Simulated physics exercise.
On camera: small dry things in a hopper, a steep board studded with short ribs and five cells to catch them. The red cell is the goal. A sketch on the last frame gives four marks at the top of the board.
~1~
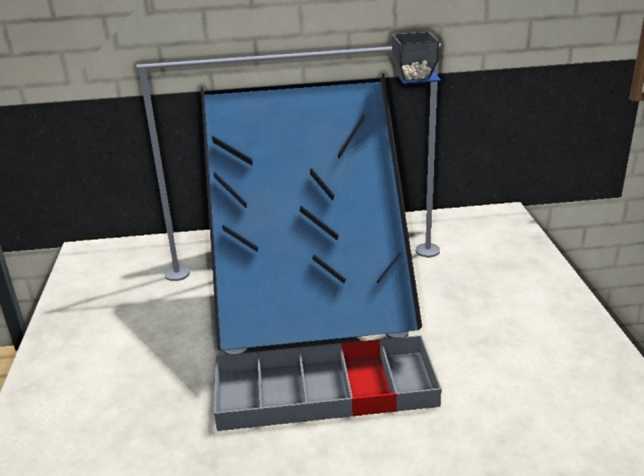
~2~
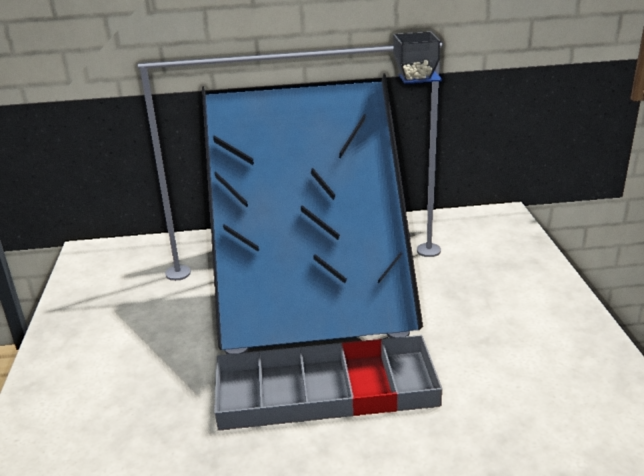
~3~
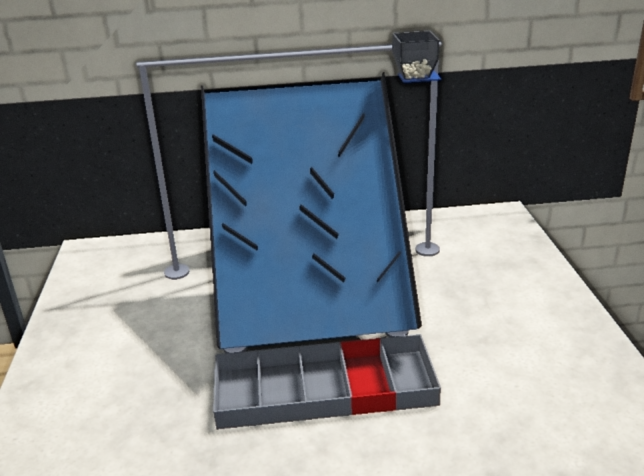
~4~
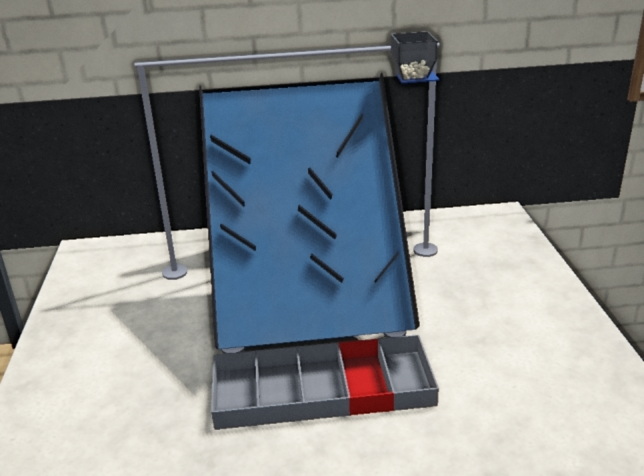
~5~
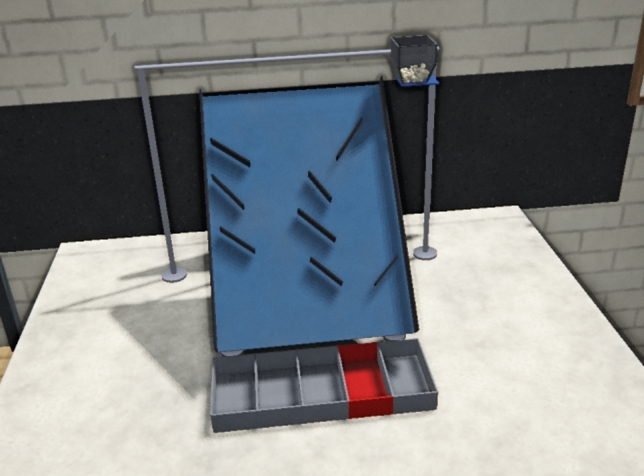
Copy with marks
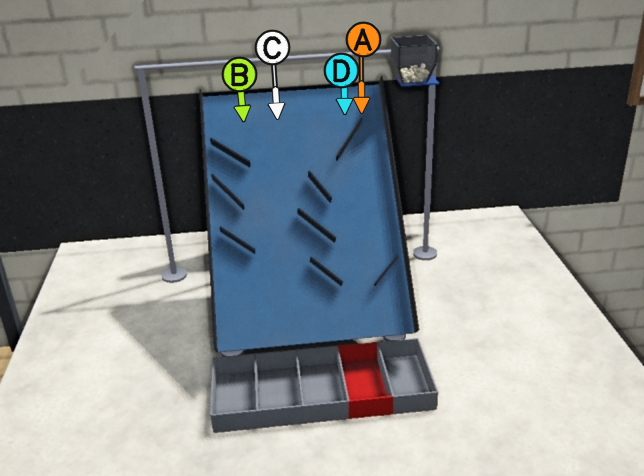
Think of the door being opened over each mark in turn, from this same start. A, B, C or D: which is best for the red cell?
The answer is mark D.
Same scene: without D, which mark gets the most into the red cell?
A it is.
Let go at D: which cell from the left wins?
The fourth.
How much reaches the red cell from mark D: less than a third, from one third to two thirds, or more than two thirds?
More than two thirds.
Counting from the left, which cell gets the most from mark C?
It is the second one.
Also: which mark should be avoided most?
That would be B.
On the marked copy, mark A meets the board at (361, 107); mark B meets the board at (243, 115); mark C meets the board at (277, 113); mark D meets the board at (344, 108).
For mark A, roughly two thirds in the red cell, roughly a third in other cells.
For mark B, just a few in the red cell, the larger part in other cells, about a tenth held on the board, about a tenth outside the box.
For mark C, about a tenth in the red cell, the larger part in other cells, about a tenth outside the box.
For mark D, almost all in the red cell, about a tenth in other cells.
